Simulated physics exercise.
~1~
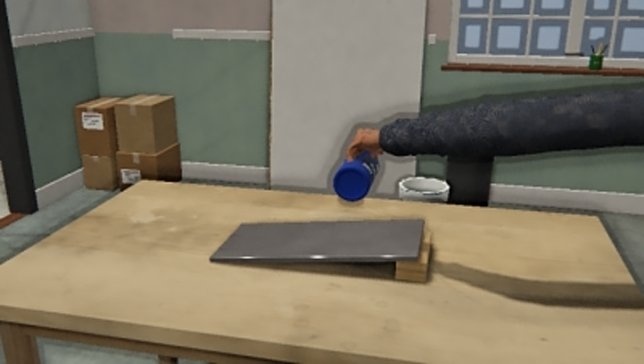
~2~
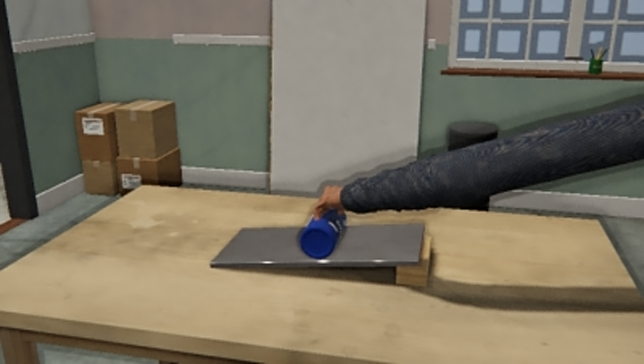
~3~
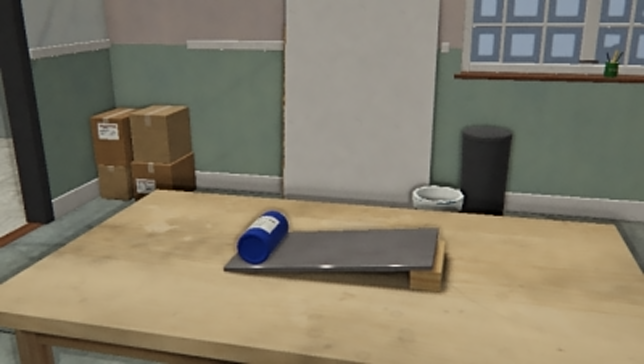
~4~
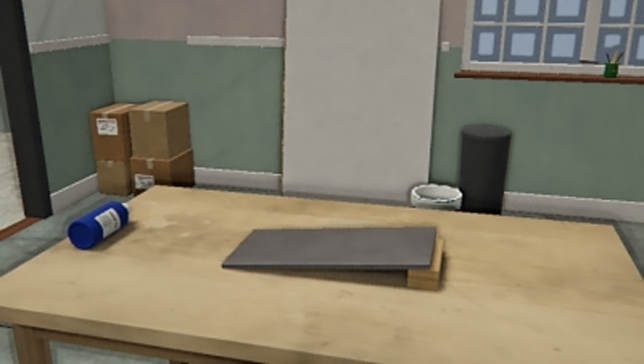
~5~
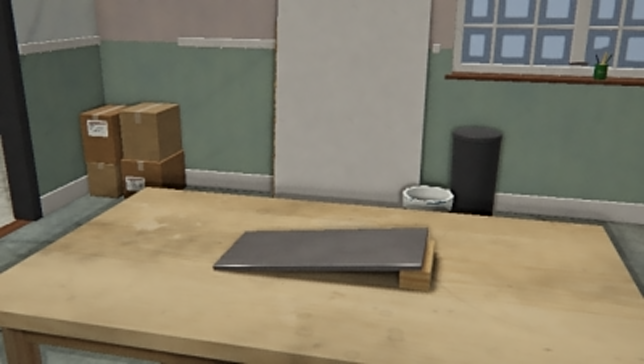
At the start, a hand in a dark sleeve reaches in from the right, holding a blue bottle on its side above a gray board that rests tilted on a wooden block on a table. The hand lowers the bottle onto the sloping board. It then lets go and is gone from view as the bottle rolls left down to the low end. The bottle leaves the board and carries on across the tabletop to the far left edge. In the end, the bottle is out of sight, while the board still rests on its block.
